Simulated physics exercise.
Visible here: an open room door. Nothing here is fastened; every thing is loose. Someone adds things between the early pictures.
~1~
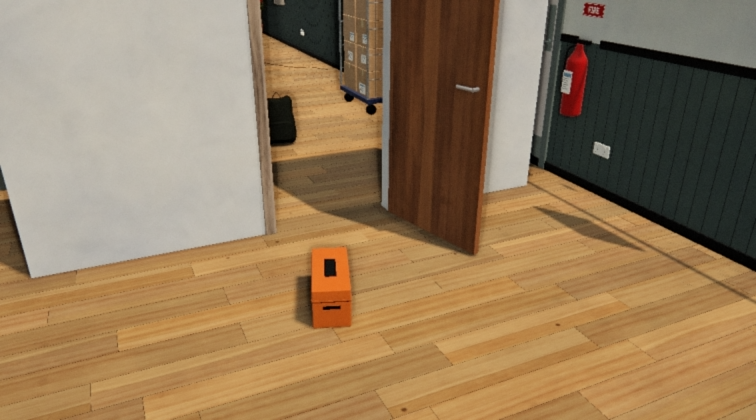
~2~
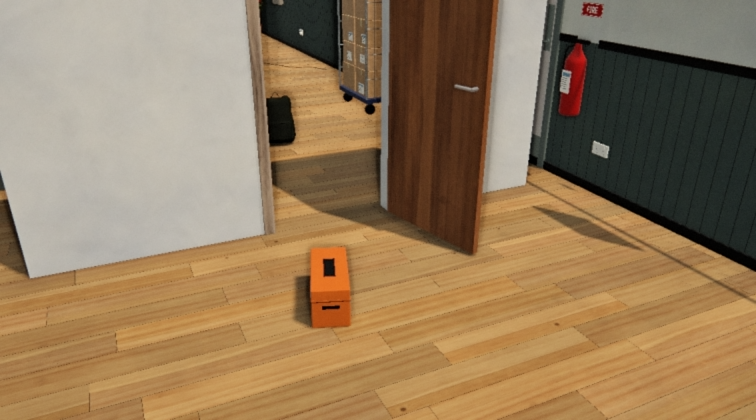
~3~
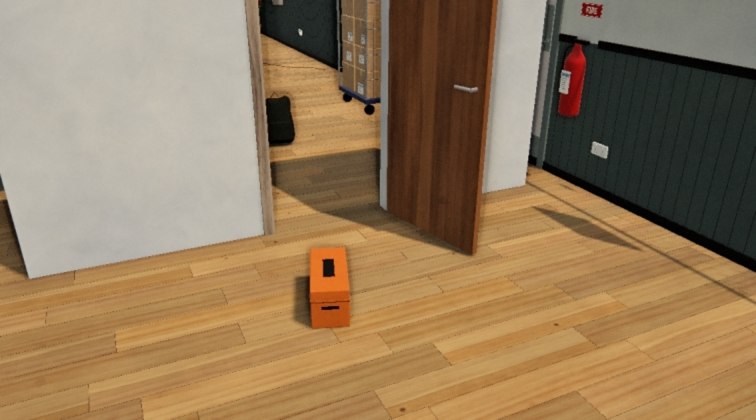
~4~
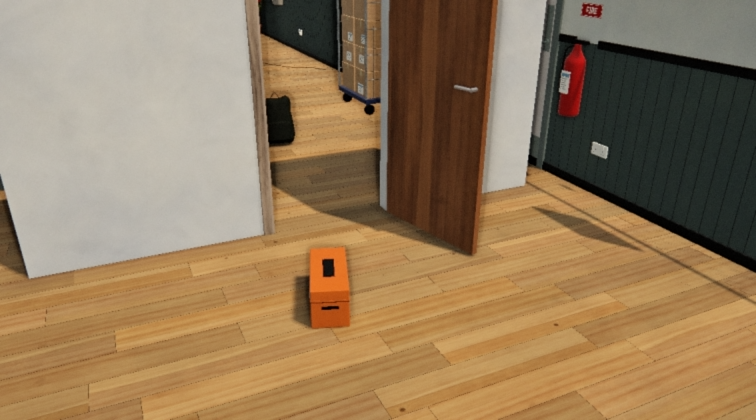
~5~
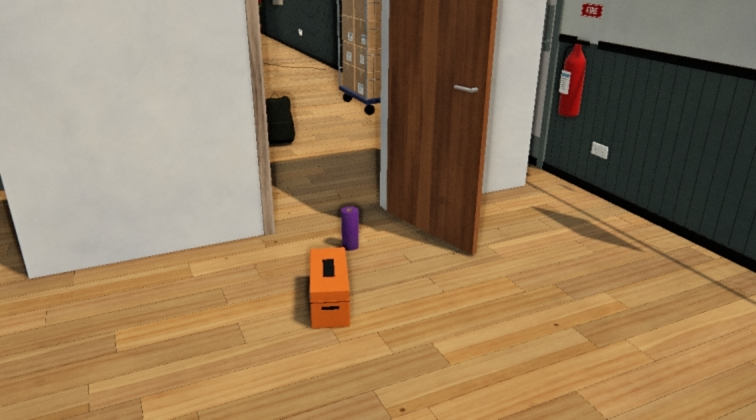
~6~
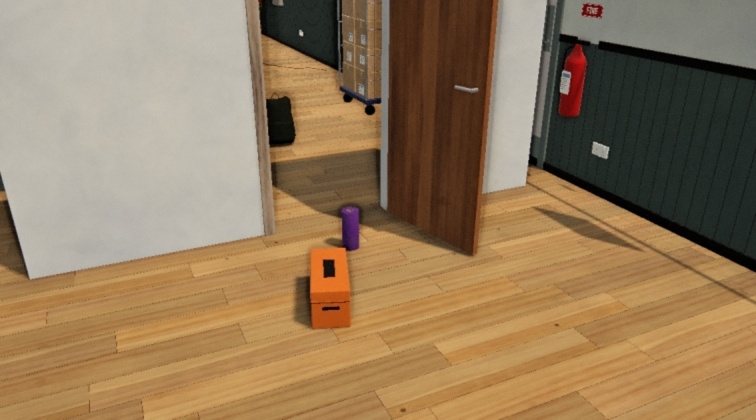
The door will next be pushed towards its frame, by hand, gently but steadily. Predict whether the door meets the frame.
Likely result: Gap gone.
Then, 1.30 s later than the last frame, door 75° open.
Then, 2.30 s later than the last frame, door 37° open; purple roll moved about its own width near (336, 226).
Then, 2.70 s later than the last frame, door 21° open; purple roll moved well along near (317, 220).
Then, 3.10 s later than the last frame, door 6° open; purple roll moved well along near (302, 212).
When it is over, door 0° open; moved from the start, purple roll; orange toolbox as before. End places, in pixels of the last picture, purple roll near (297, 207).
